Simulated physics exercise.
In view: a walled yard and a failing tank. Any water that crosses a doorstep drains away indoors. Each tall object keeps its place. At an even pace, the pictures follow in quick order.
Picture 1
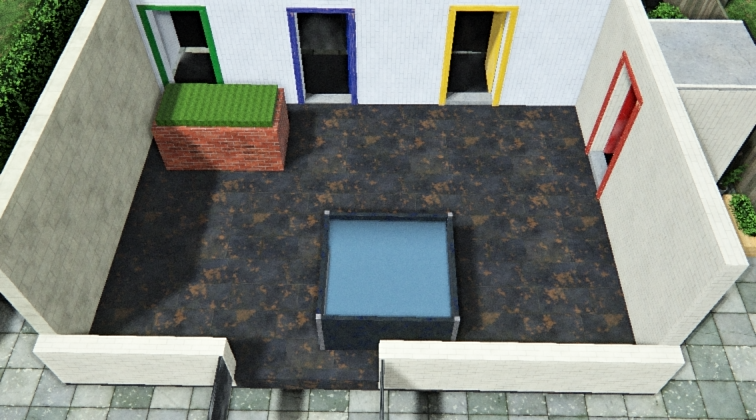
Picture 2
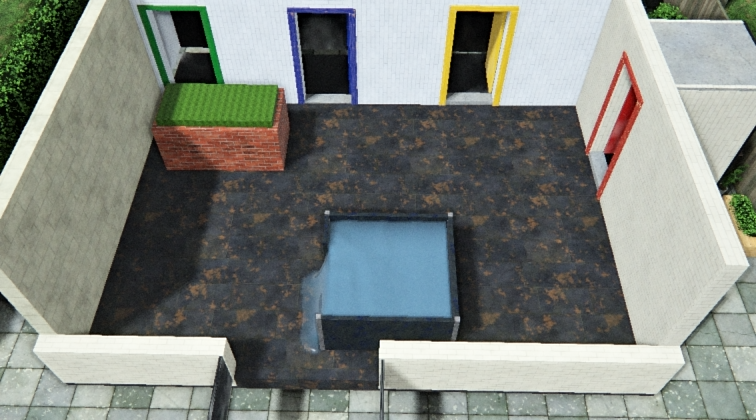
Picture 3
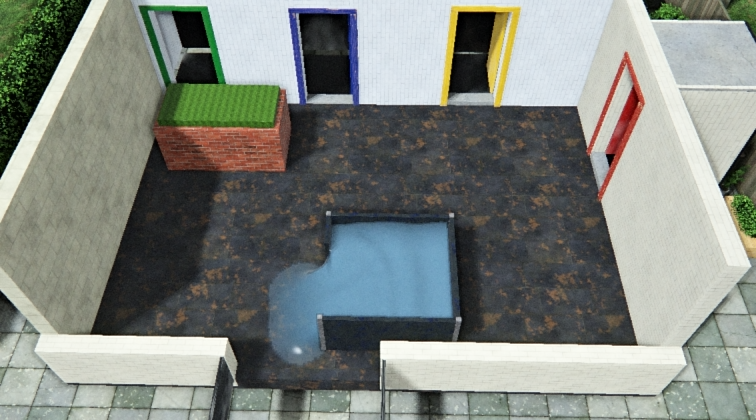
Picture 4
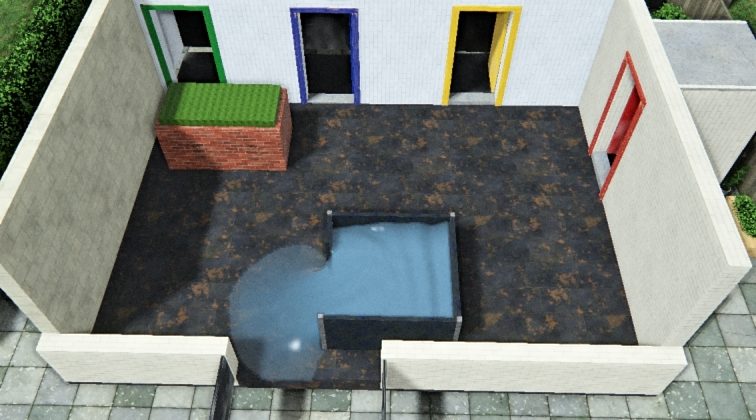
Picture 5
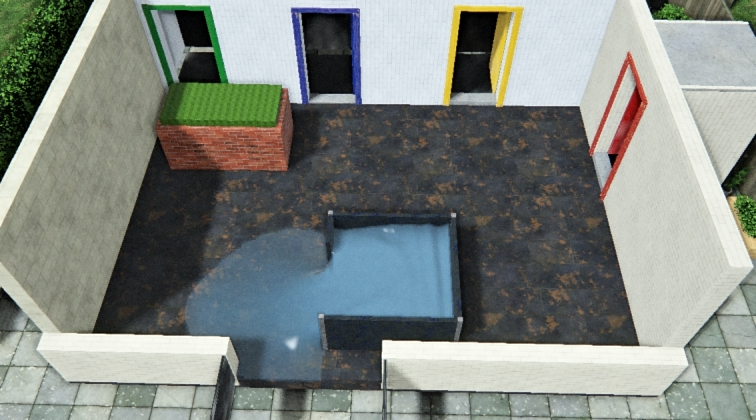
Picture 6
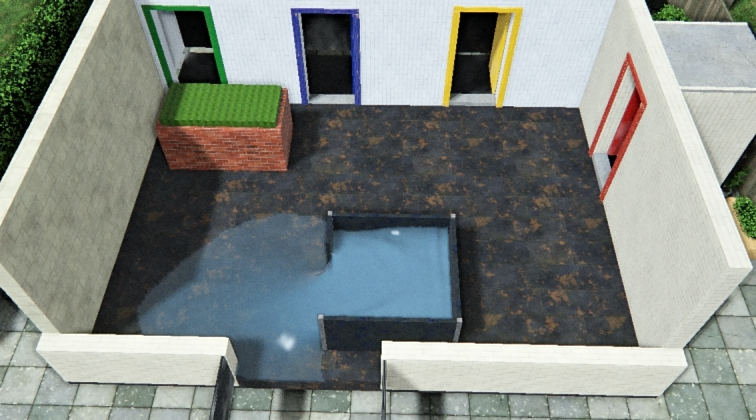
Water sits still in a dark, open-topped tank in a walled yard, then pours out through the tank's left side. It spreads leftward in a widening, rounded sheet across the dark floor, reaching the low front wall and stretching toward the left wall as the level in the tank drops.
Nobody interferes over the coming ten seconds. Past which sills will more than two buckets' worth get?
One by one: The green door is going to allow over two buckets; the red door is going to allow two buckets or less; the blue door is going to allow two buckets or less; the yellow door is going to allow two buckets or less.
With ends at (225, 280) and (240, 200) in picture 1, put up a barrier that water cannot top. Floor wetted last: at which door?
Answer: The red one.
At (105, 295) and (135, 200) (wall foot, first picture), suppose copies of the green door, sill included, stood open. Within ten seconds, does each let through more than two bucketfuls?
The first door comes in higher, while the second comes in higher.
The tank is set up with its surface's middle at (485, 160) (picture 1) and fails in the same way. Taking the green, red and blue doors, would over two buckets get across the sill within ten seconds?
Taking each in turn, green overshoots, red remains below the limit, blue overshoots.
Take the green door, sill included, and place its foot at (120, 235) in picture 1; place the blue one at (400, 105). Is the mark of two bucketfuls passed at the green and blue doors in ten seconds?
Taking them in turn, the green door crosses the limit and the blue door remains below the limit.
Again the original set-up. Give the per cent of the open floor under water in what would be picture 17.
25 %.
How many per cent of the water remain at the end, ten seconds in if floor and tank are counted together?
76 in a hundred.
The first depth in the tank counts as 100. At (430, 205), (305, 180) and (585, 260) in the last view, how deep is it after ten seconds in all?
Around 4, 4 and 4 percent, in that order.
A moment on, water covers 25 % of the floor; the green door not reached, the red door not reached, the blue door not reached, the yellow door not reached.
Next, water covers 25 % of the floor; the green door not reached, the red door not reached, the blue door not reached, the yellow door not reached.
Then, water covers 35 % of the floor; the green door over two buckets in, the red door not reached, the blue door not reached, the yellow door not reached.
Later, water covers 65 % of the floor; the green door far over two buckets in, the red door not reached, the blue door wet at the sill, nothing in, the yellow door not reached.
In the end, water covers 90 % of the floor; the green door far over two buckets in, the red door wet at the sill, nothing in, the blue door under two buckets in, the yellow door wet at the sill, nothing in.
